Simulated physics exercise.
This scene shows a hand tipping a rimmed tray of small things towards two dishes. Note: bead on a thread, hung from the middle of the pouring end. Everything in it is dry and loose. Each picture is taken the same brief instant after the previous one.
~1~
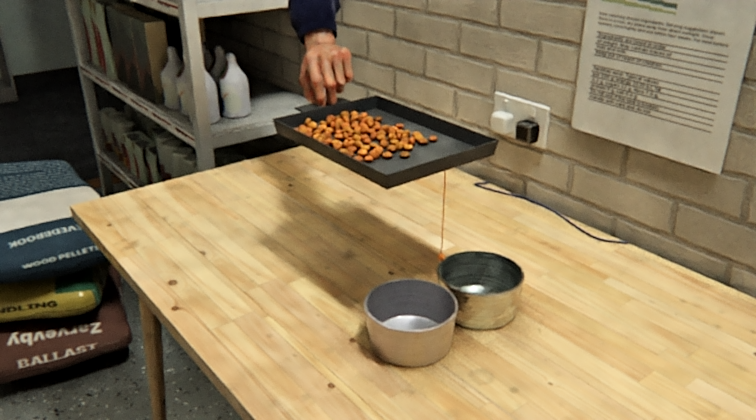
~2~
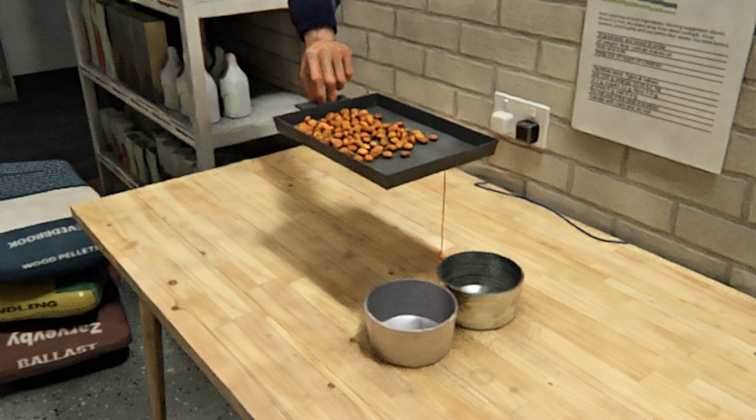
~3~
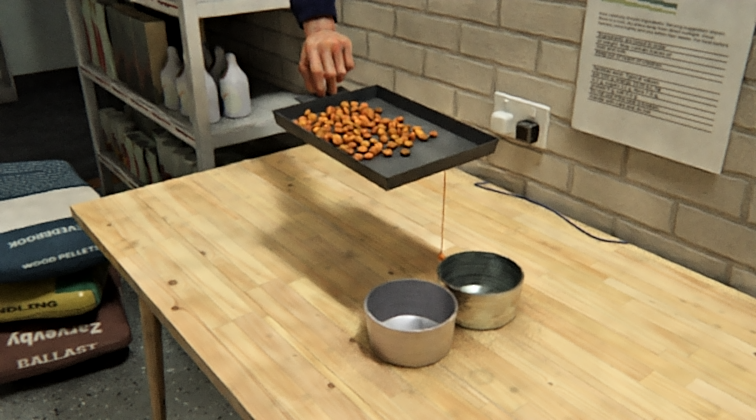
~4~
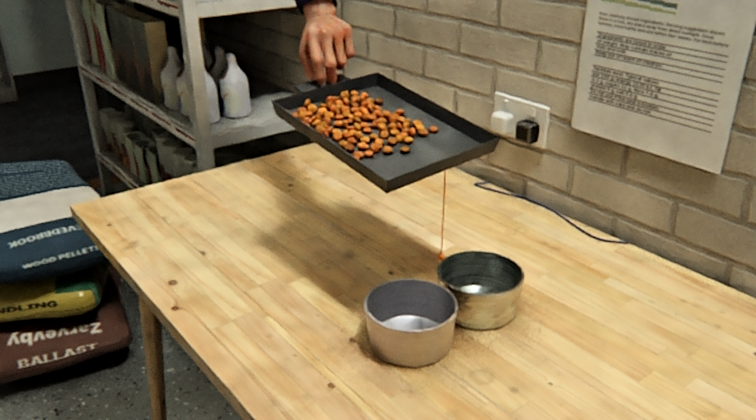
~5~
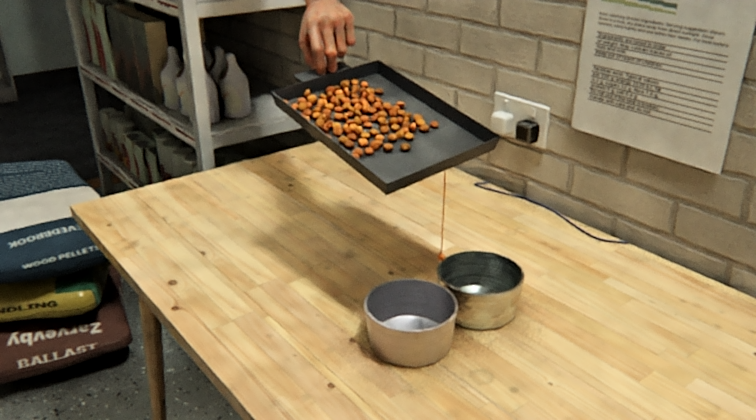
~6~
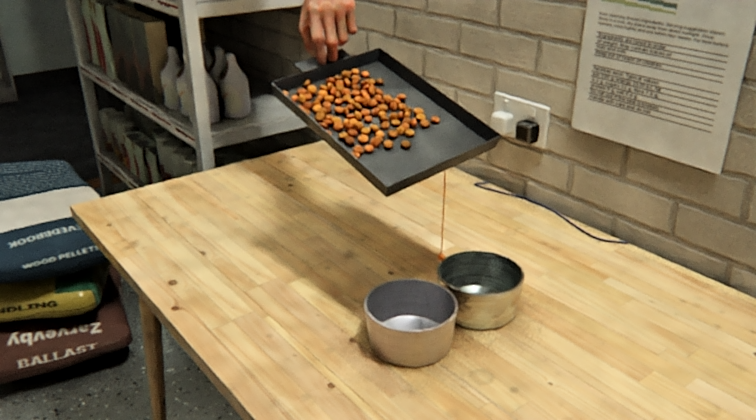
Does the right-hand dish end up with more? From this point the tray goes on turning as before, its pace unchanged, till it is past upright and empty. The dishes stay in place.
No, the left-hand dish does.
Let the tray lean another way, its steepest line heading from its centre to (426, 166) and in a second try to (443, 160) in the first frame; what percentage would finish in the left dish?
I'd say roughly 50 percent with the first slope, 0 percent with the other.
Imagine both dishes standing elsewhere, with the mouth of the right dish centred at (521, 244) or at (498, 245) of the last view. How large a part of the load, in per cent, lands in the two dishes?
In turn about 10 and about 20 percent.
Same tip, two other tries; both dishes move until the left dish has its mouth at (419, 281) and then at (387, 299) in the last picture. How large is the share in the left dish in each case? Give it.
First position: Some 70 %; second position: Some 80 %.
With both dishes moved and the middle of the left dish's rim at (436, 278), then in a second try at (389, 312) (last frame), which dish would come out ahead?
Try 1: The left-side dish; try 2: The left-side dish.
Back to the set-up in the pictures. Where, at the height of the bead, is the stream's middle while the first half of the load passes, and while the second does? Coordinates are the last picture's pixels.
At (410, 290) for the first part, then at (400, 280) for the others.
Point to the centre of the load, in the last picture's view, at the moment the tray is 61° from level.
The load is centred around (396, 164).
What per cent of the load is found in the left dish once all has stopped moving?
Near 90 %.
Just after the last frame, tray tipped steeply; almost all on the tray; about a tenth in the air.
A moment on, tray tipped past a quarter turn; roughly a third on the tray; roughly half in the left dish; just a few in the right dish; just a few outside both; about a tenth in the air.
Further on, tray tipped past a quarter turn; the larger part in the left dish; about a tenth in the right dish; about a tenth outside both.
When it is over, tray tipped past a quarter turn; the larger part in the left dish; about a tenth in the right dish; about a tenth outside both.
